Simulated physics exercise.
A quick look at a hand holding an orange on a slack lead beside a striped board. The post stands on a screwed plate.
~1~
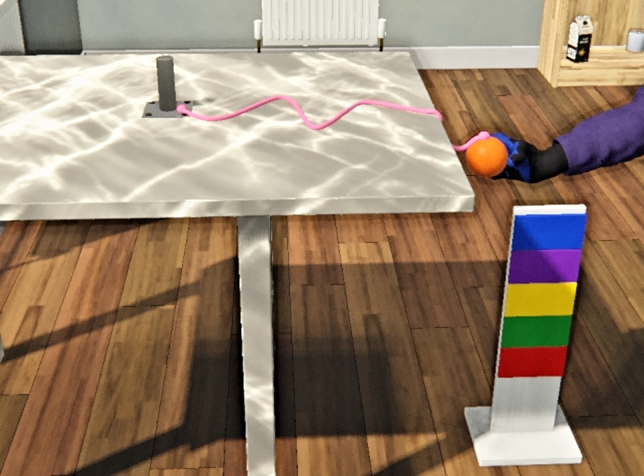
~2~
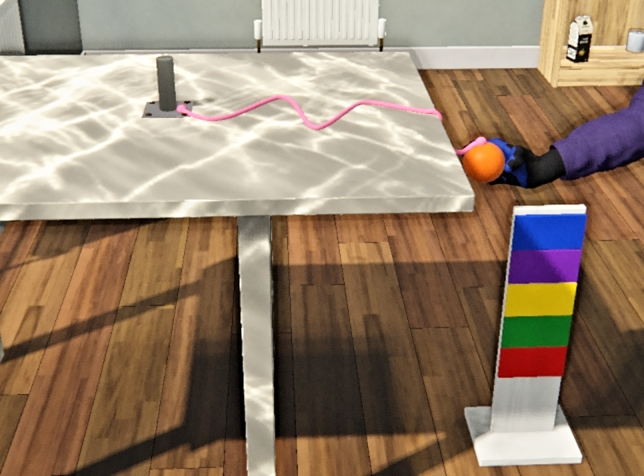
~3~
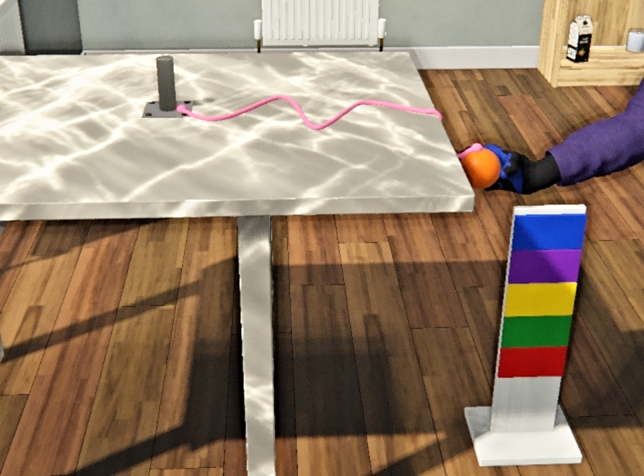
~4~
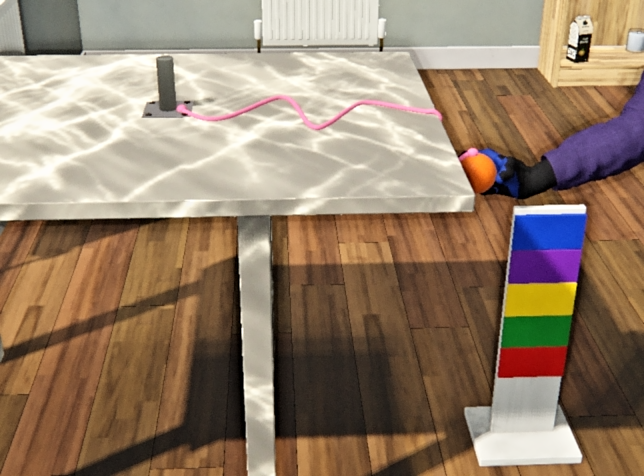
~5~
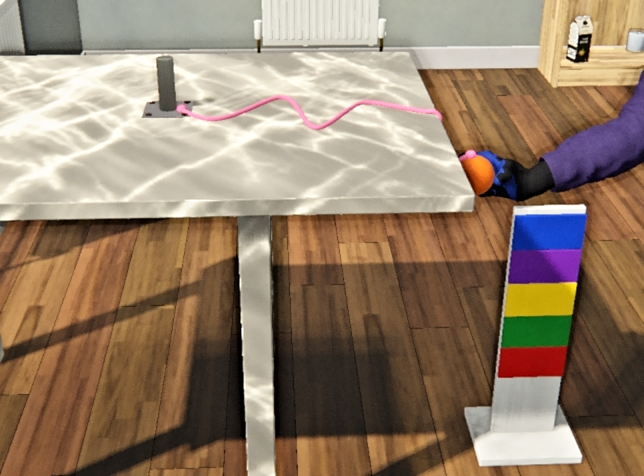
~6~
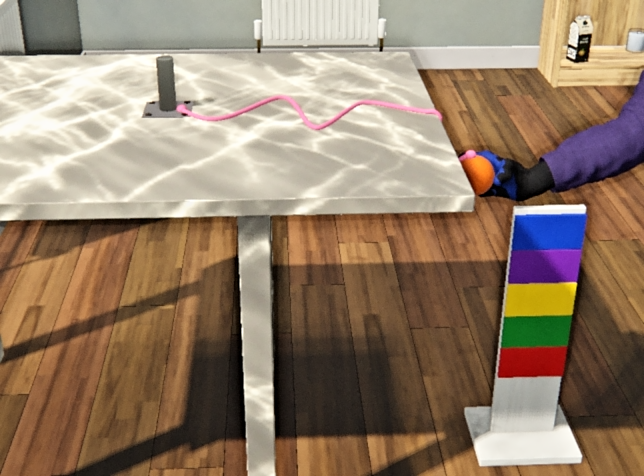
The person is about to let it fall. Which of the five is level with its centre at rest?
Its middle rests at the green band.
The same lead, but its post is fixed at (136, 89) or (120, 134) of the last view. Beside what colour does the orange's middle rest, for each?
One after the other, yellow; yellow.
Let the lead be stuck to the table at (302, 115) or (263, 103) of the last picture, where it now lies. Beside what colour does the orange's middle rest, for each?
Try by try: Purple; yellow.
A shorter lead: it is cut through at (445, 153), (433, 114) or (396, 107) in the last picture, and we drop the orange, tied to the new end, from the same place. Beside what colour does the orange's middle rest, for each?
Taking them in turn: Yellow; purple; blue.
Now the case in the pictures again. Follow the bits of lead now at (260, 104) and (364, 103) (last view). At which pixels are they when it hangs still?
The first at (293, 110), the second at (431, 180).
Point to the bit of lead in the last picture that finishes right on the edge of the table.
That spot is around (331, 122).
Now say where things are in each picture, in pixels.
Orange (487, 157); blue (550, 234); purple (545, 267); yellow (541, 301); green (537, 333); red (533, 363), in the first picture.
Orange (484, 162); lead through (210, 120) (274, 99) (305, 120) (349, 110) (420, 111), in the second picture.
Orange (480, 169), in the third picture.
Orange (476, 173); lead through (210, 120) (274, 99) (305, 120) (349, 110) (420, 111), in the fourth picture.
Orange (474, 175), in the fifth picture.
Orange (474, 175); lead through (210, 120) (274, 99) (305, 120) (349, 110) (420, 111), in the sixth picture.
Early on, orange near (418, 294); level with yellow.
Midway, orange near (435, 318); level with green.
Finally, orange near (423, 324); level with green. The green one.
